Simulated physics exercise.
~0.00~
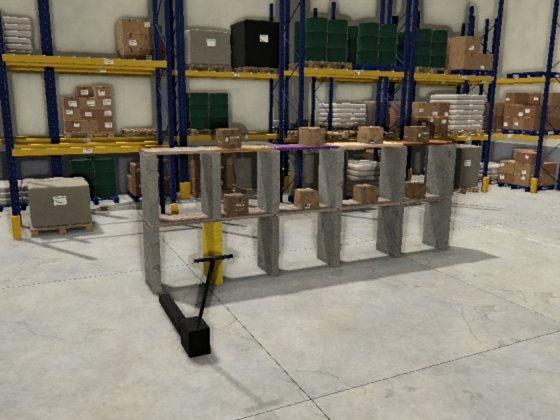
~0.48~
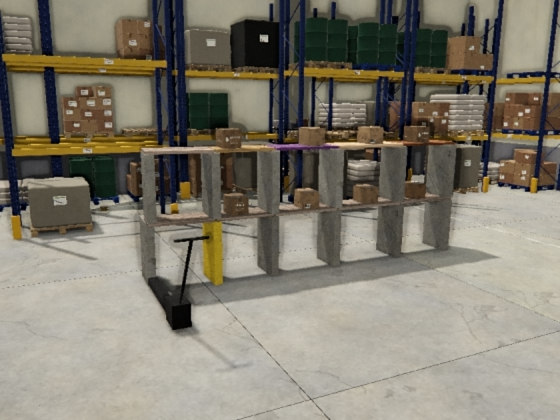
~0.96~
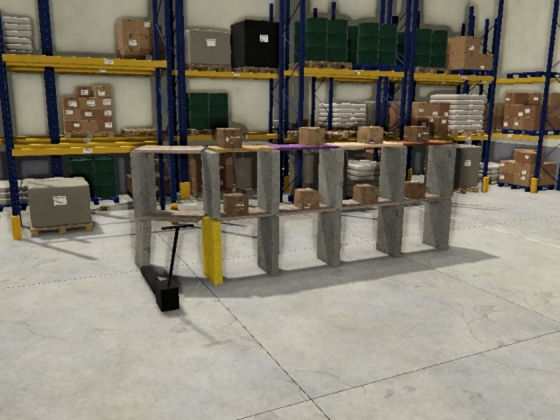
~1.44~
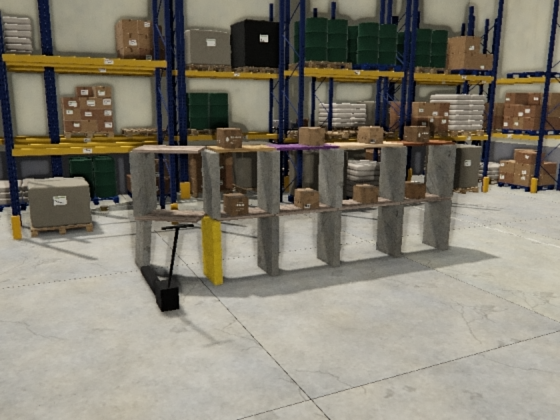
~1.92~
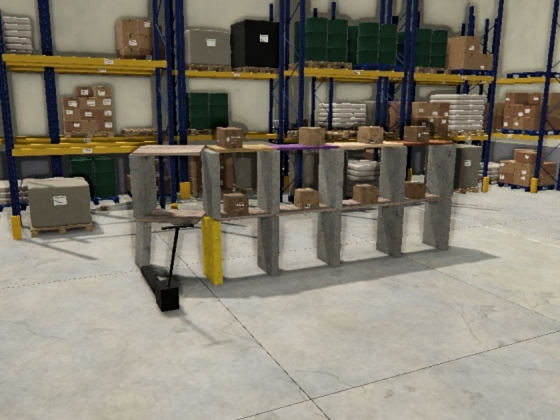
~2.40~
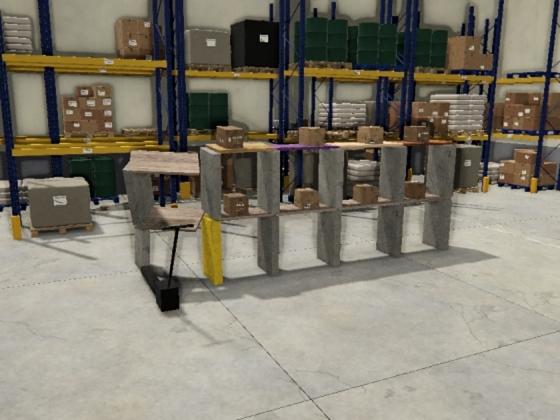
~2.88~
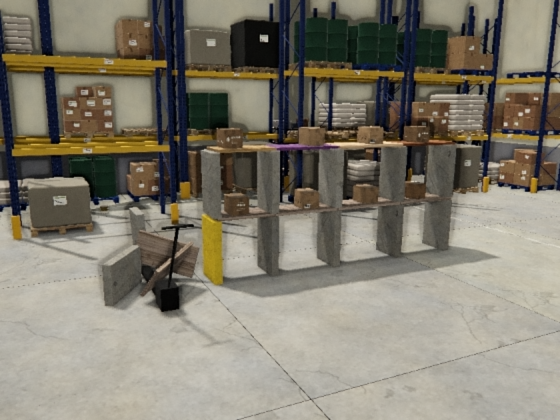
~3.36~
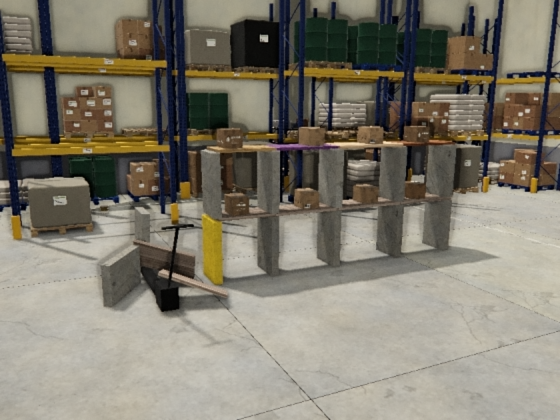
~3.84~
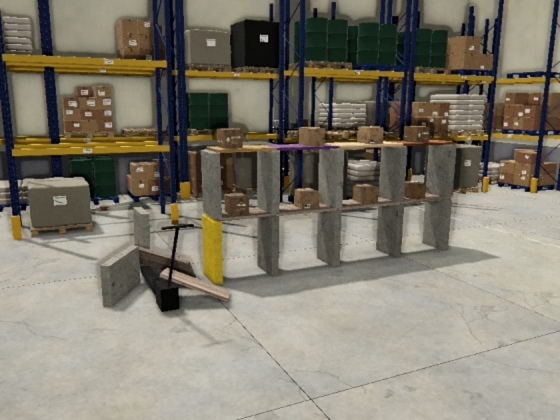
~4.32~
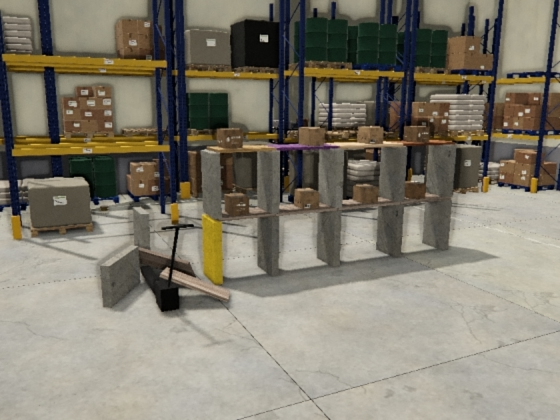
In a warehouse, a black floor jack slides up to the left end of a makeshift two-tier rack of grey blocks and boards, and that end section collapses into a heap around it, while the yellow upright, the purple board and the rest stay standing.
